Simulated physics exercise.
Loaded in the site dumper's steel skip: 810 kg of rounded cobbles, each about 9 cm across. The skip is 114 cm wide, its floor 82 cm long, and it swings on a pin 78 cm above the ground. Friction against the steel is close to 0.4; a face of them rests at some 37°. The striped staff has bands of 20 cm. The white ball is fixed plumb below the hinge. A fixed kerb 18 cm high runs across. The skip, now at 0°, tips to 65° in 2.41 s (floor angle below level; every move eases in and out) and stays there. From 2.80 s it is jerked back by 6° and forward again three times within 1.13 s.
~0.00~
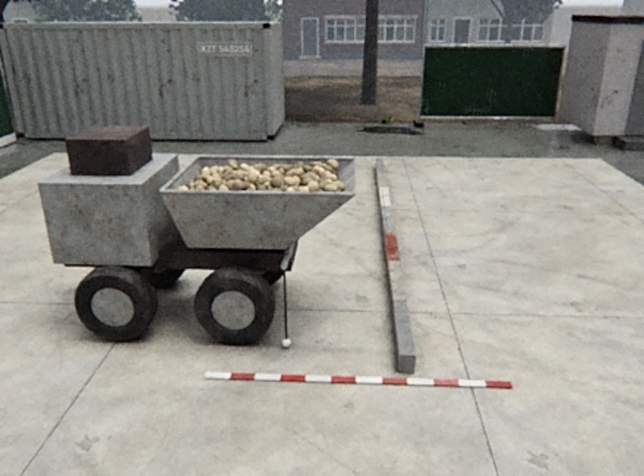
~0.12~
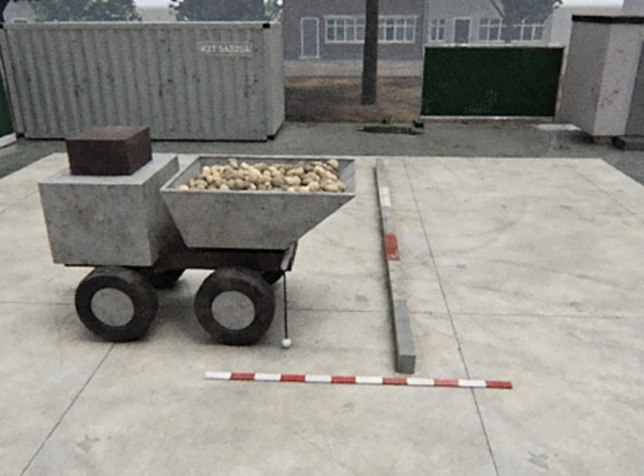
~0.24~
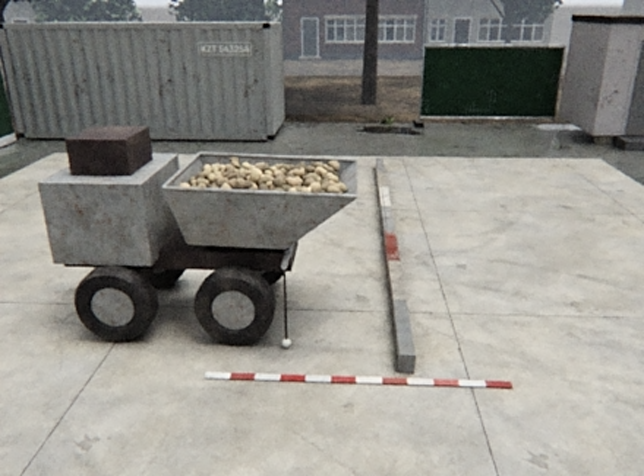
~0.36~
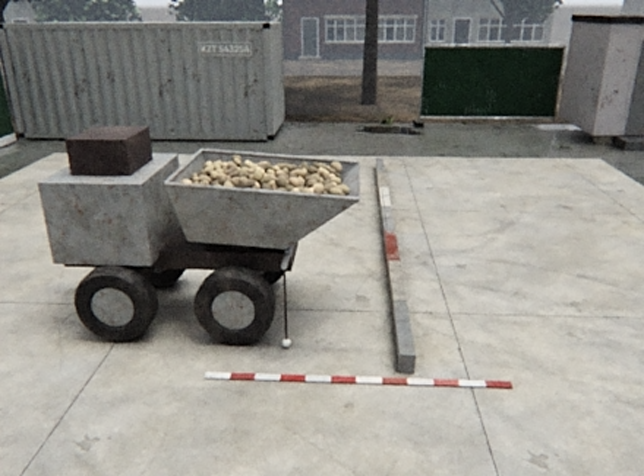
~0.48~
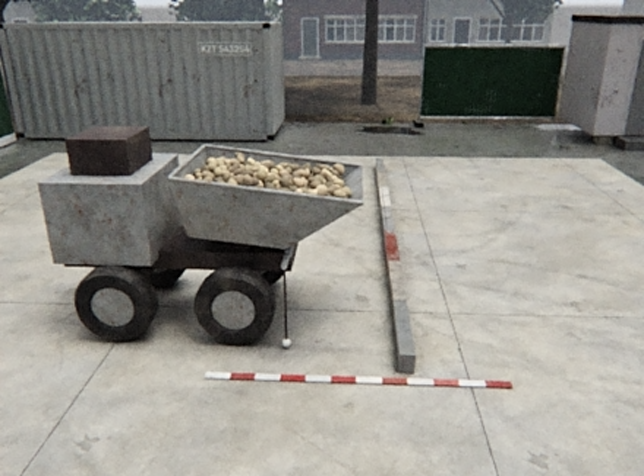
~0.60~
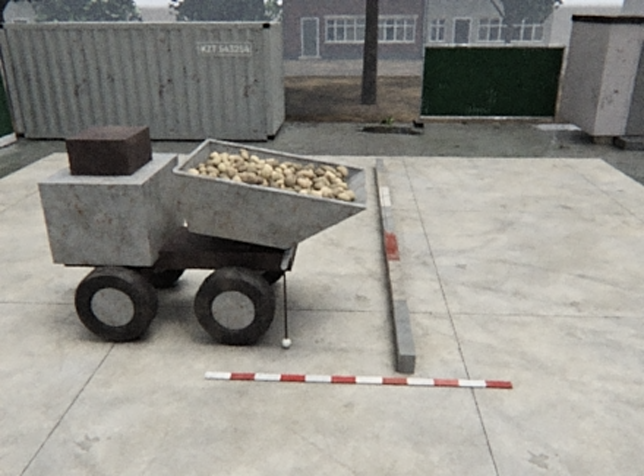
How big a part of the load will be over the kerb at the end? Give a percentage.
Roughly 80 per cent ends over the kerb.
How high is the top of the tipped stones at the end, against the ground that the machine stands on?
About 42 cm above it.
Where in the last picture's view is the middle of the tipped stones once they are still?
Near (438, 307).
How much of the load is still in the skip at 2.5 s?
It holds some 55 per cent.
After 1.8 s the floor is at 55°; 100 % in the skip; the foremost stones are at (390, 263).
After 2.5 s the floor is at 65°; 53 % in the skip, 14 % on this side of the kerb, 33 % over the kerb; the foremost stones are at (489, 315).
After 4.4 s the floor is at 65°; 0 % in the skip, 19 % on this side of the kerb, 81 % over the kerb; the foremost stones are at (594, 326).
After 7.1 s the floor is at 65°; 0 % in the skip, 19 % on this side of the kerb, 81 % over the kerb; the foremost stones are at (594, 326).
